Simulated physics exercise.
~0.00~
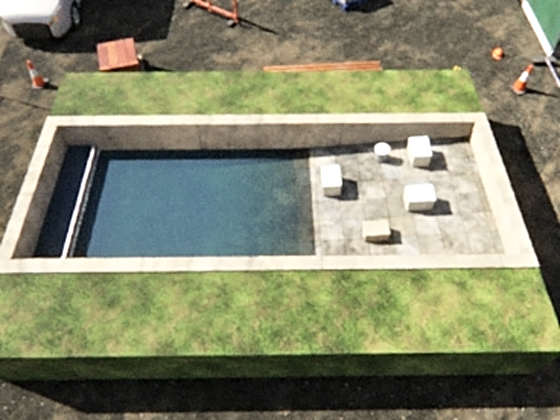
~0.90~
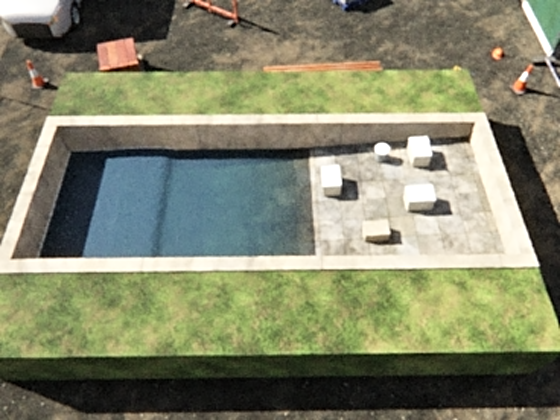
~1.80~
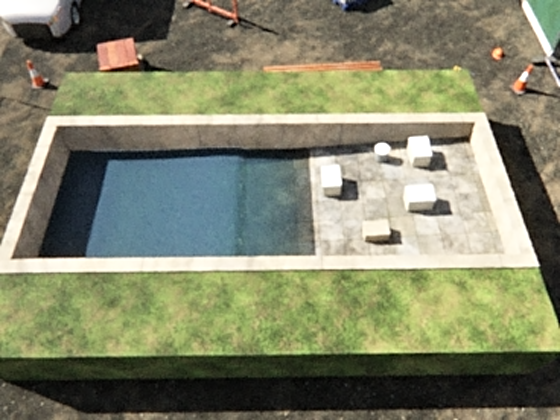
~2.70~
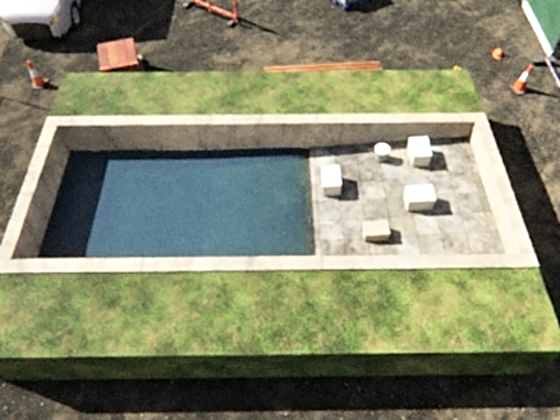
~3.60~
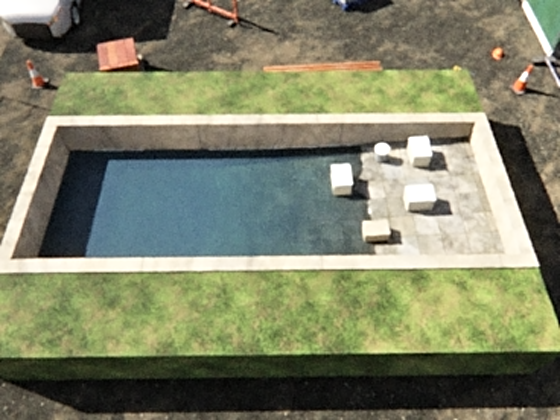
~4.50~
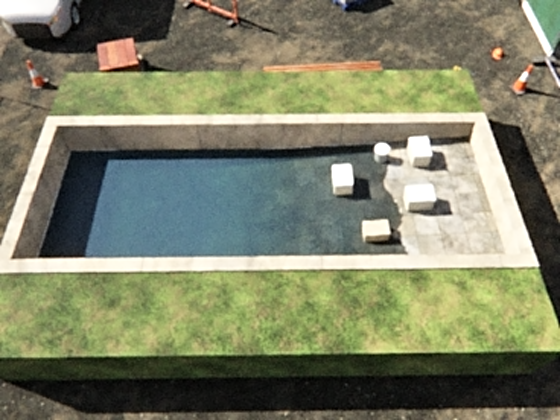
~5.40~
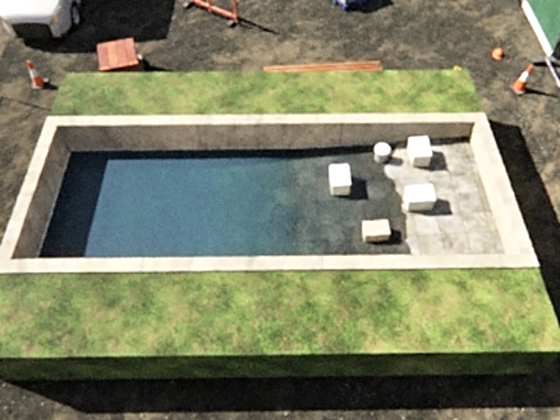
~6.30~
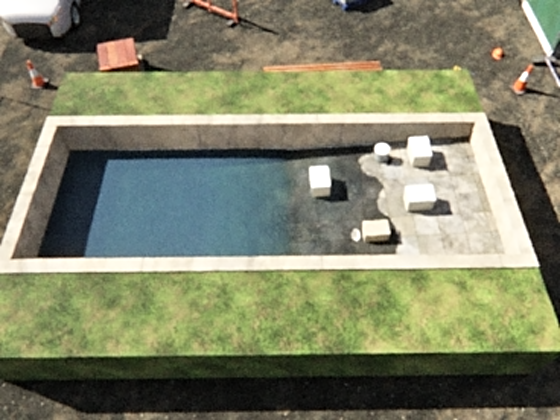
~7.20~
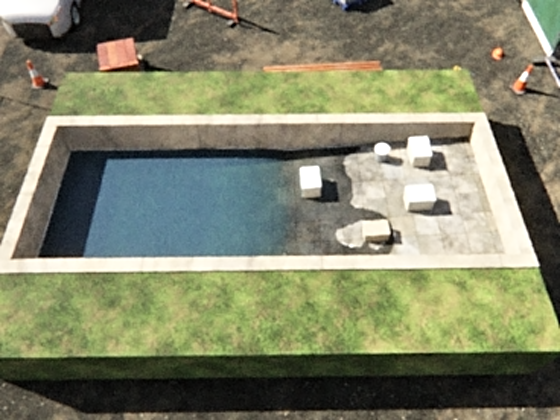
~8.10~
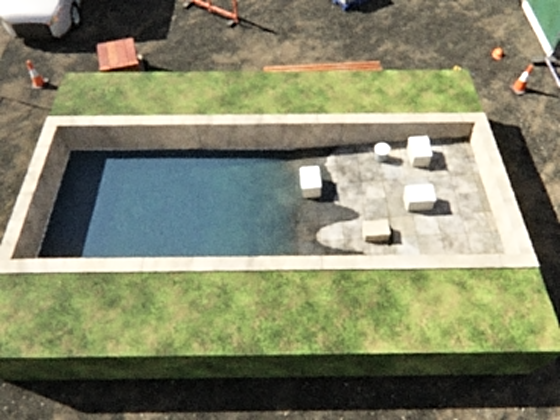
In a walled concrete basin edged with grass, water held at the left was let go and swept right over the paving, reaching some pale blocks and nudging one slightly right, then drained back, shifting it a little left, with the others about where they began.
